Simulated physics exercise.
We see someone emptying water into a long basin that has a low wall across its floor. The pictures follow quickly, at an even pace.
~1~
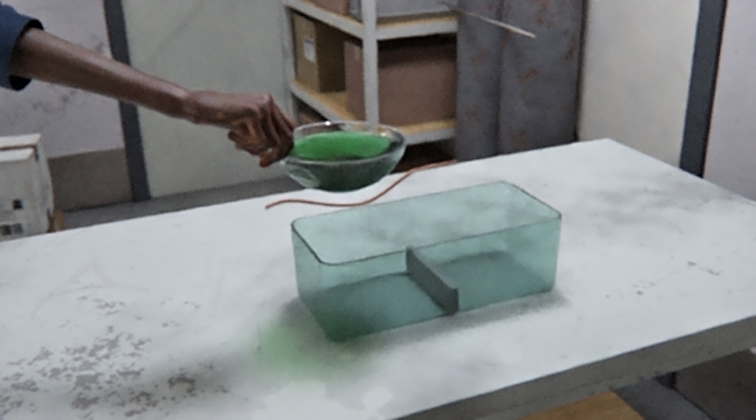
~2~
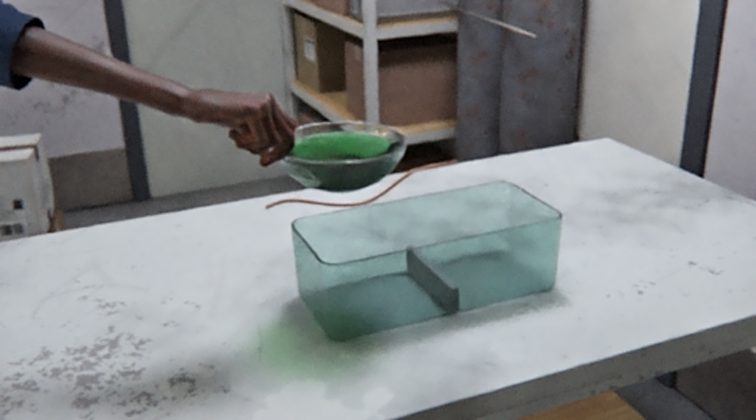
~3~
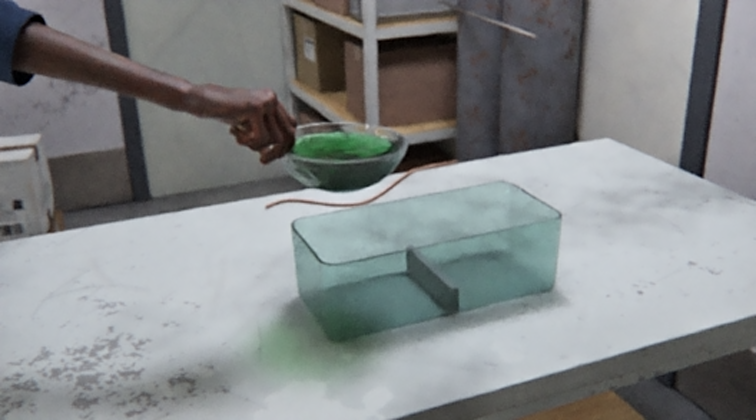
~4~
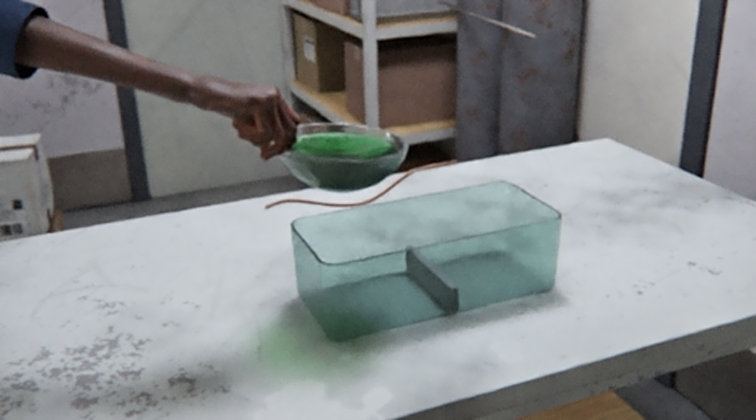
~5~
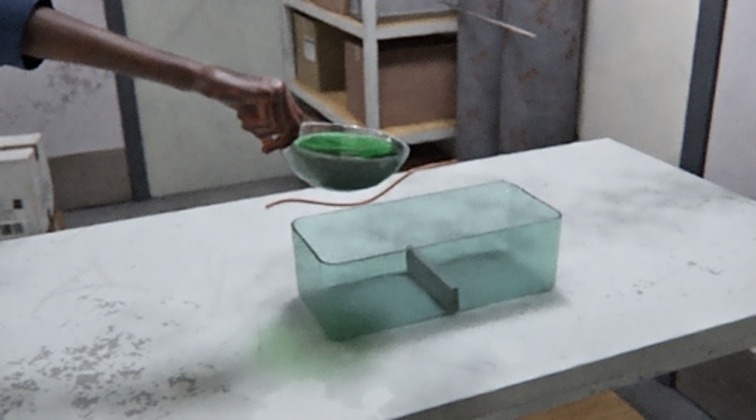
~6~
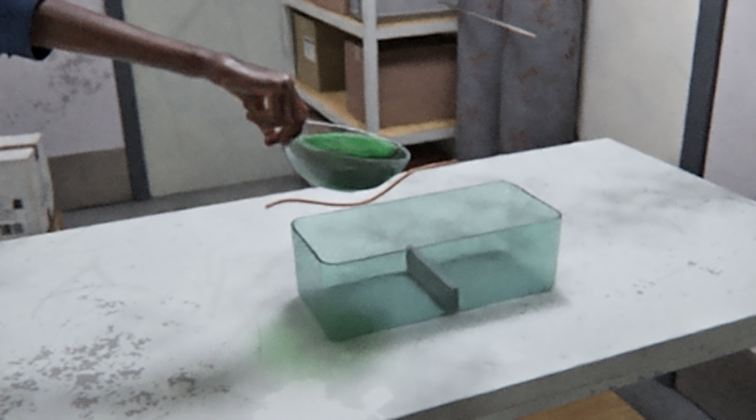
A hand slowly tilts a glass bowl of green liquid rightward above a long clear basin.
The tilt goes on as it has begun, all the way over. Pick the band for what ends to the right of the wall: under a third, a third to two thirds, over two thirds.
In the end between a third and two thirds is right of the wall.
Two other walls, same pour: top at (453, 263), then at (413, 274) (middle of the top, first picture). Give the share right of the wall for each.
About 15 and 75 per cent.
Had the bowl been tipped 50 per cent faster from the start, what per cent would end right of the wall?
It comes to 40 per cent or so.
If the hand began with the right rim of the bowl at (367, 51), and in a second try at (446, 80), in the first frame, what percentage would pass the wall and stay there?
The first gives 35 %, the second 85 %.
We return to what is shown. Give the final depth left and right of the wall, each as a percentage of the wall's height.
Some 30 per cent left and 40 right.
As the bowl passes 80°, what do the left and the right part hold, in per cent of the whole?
Left about 20, right about 45.
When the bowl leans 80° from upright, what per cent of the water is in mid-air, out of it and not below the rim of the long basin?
Some 25 per cent.
A moment on, the bowl is tipped on its side and 10 per cent is still to pour, 22 is left of the wall and 43 right of it.
Next, the bowl is tipped right over and 0 per cent is still to pour, 44 is left of the wall and 54 right of it.
Then the bowl is tipped right over and 0 per cent is still to pour, 45 is left of the wall and 55 right of it.
Later the bowl is tipped right over and 0 per cent is still to pour, 45 is left of the wall and 55 right of it.
Finally, 45 per cent lies left of the wall, 54 right of it and 1 outside.
